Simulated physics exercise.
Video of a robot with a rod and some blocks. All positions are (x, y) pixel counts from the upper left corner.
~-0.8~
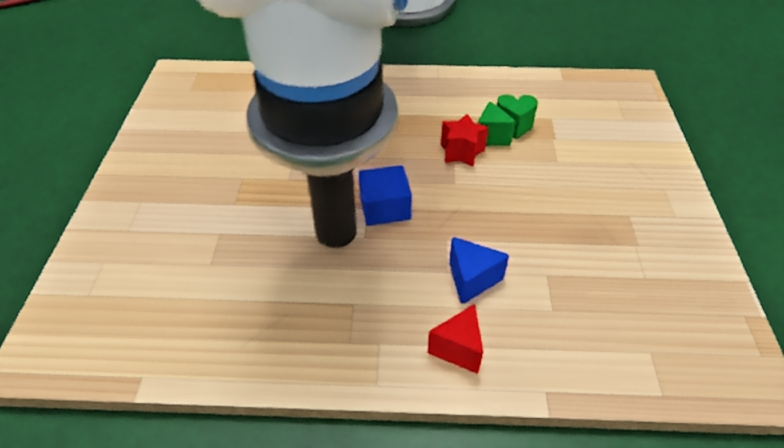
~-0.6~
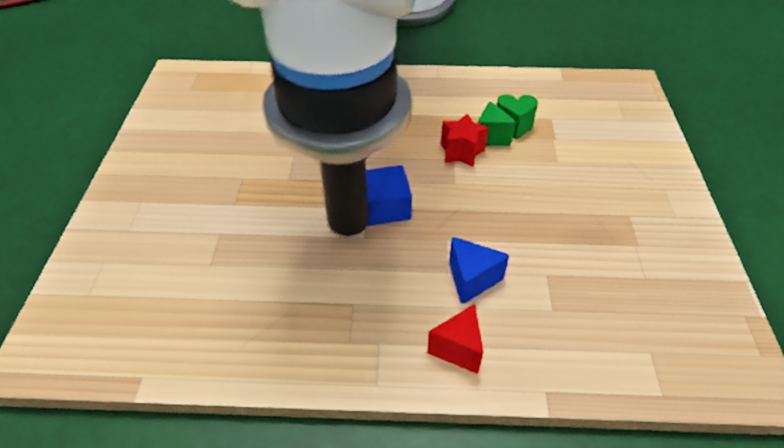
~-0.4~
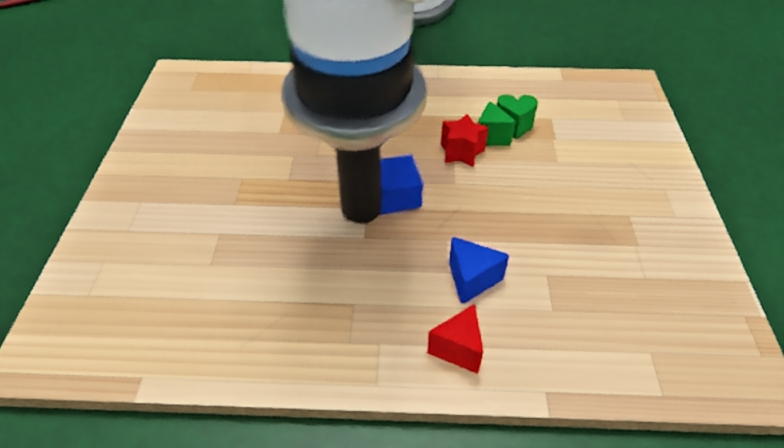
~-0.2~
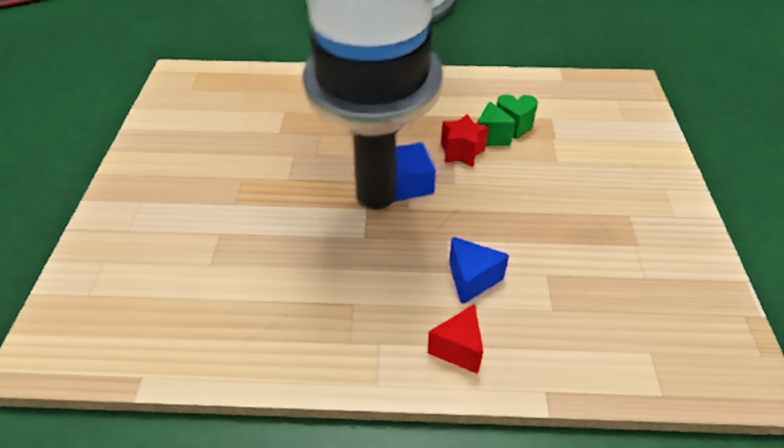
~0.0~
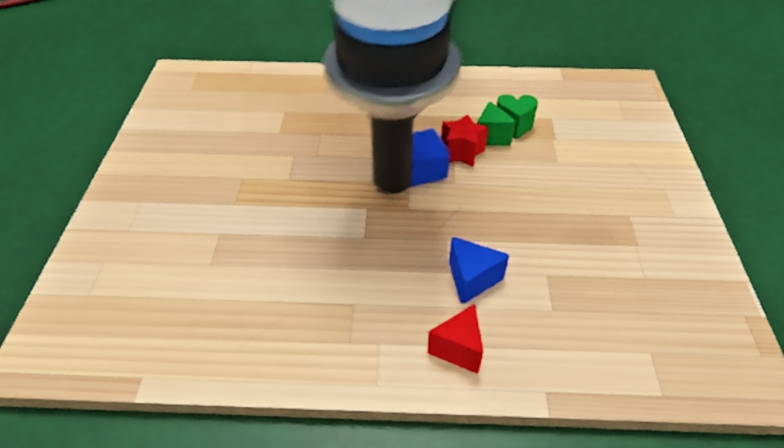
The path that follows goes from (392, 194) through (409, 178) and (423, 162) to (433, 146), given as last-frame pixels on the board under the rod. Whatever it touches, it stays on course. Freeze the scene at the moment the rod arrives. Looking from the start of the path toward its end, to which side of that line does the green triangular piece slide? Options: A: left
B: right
Letter B.
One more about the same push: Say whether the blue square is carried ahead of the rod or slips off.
When the path ends, it will sit ahead of the rod.
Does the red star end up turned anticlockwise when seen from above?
Answer: No.
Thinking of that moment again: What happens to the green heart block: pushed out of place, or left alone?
It travels a centimetre or more.
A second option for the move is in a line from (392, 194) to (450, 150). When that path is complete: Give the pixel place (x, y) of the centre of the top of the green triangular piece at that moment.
The middle of its top is at (517, 111).
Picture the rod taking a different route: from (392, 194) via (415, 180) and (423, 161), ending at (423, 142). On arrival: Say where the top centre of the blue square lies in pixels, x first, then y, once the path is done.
At roughly (428, 95).
What follows on the original path. Halfway along, rod at (418, 156); blue square at (436, 121), turned 20° anticlockwise; red star at (479, 115), turned 45° clockwise; green triangular piece at (511, 109); green heart block at (528, 98).
At the end, rod at (434, 133); blue square at (438, 99), turned 55° anticlockwise; red star at (479, 105), turned 95° clockwise; green triangular piece at (515, 110), turned 15° anticlockwise; green heart block at (530, 98).
